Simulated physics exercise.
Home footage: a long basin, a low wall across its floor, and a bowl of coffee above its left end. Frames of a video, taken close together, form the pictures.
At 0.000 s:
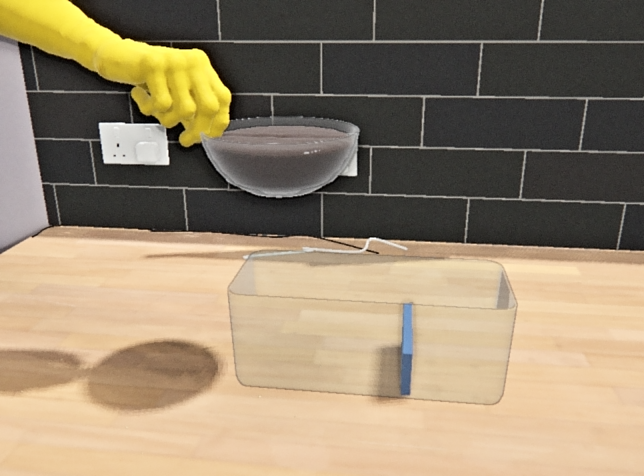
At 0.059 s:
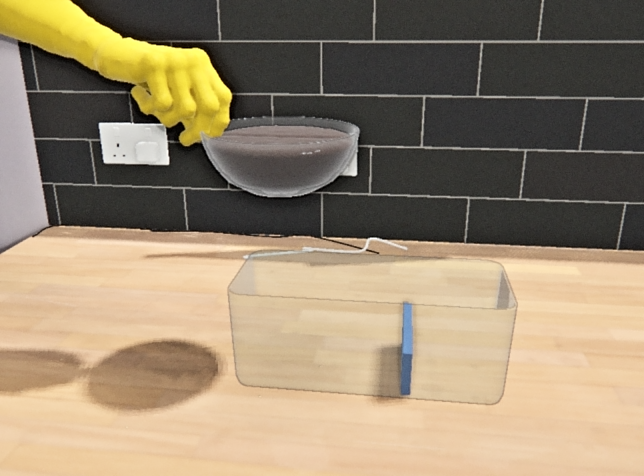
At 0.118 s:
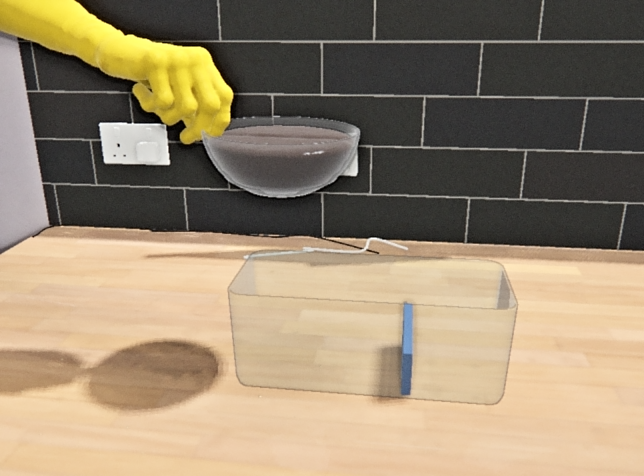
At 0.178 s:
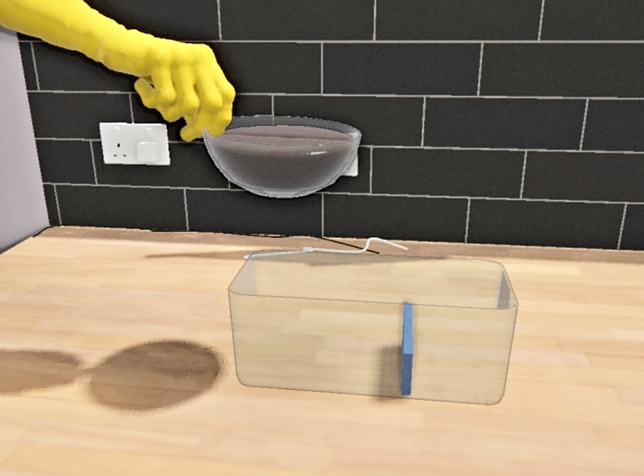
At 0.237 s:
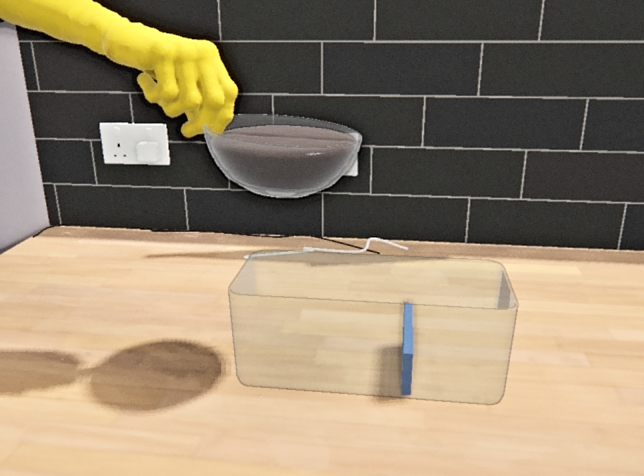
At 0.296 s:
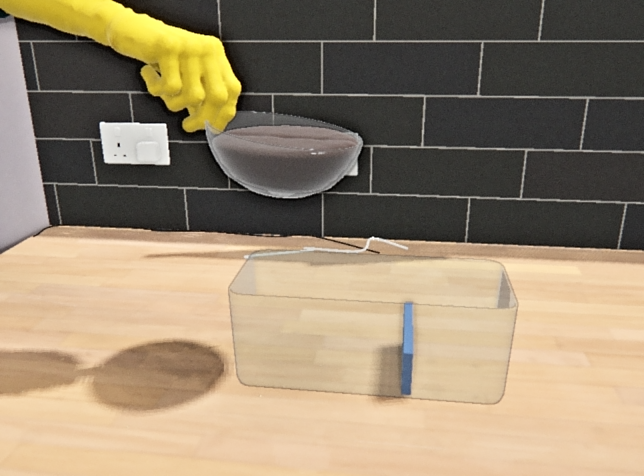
The video shows a yellow-gloved hand holding a clear bowl of dark coffee above the left end of a long transparent basin with a low blue wall inside; the hand rises slightly, and the bowl tilts a little to the right.
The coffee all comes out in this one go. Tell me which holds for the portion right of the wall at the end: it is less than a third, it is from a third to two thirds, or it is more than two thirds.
It is from a third to two thirds.
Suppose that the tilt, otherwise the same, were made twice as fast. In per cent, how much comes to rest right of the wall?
Roughly 40 percent.
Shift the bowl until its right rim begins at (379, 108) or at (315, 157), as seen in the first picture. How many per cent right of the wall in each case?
Around 80 percent first, around 0 percent second.
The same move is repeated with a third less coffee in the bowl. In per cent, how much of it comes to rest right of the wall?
Best guess: Around 35 %.
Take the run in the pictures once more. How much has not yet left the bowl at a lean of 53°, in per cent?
Around 45 in a hundred has not poured out yet.
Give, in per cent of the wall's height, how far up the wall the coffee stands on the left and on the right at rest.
The left side sits at 20 per cent and the right side at 70.
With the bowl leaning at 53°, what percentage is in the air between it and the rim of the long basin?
Roughly 35 per cent.
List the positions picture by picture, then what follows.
It leans 0°; its right rim is at (358, 133); the coffee meets the walls at (211, 136) and (354, 141); the long basin's rim runs from (240, 271) to (509, 285); the wall's top is at (408, 327), in the first frame.
It leans 0°; its right rim is at (358, 133); the coffee meets the walls at (211, 136) and (355, 141), in the second frame.
It leans 1°; its right rim is at (359, 135); the coffee meets the walls at (213, 136) and (355, 141), in the third frame.
It leans 3°; its right rim is at (359, 137); the coffee meets the walls at (213, 135) and (356, 142), in the fourth frame.
It leans 6°; its right rim is at (360, 141); the coffee meets the walls at (215, 135) and (358, 142), in the fifth frame.
It leans 9°; its right rim is at (361, 145); the coffee meets the walls at (217, 135) and (360, 142), in the sixth frame.
A moment on, the bowl is tipped part way and 44 per cent is still to pour, 6 is left of the wall and 17 right of it.
Next, the bowl is tipped on its side and 3 per cent is still to pour, 32 is left of the wall and 58 right of it.
Then the bowl is tipped on its side and 0 per cent is still to pour, 40 is left of the wall and 58 right of it.
Later the bowl is tipped on its side and 0 per cent is still to pour, 40 is left of the wall and 58 right of it.
Finally, 40 per cent lies left of the wall, 58 right of it and 1 outside.
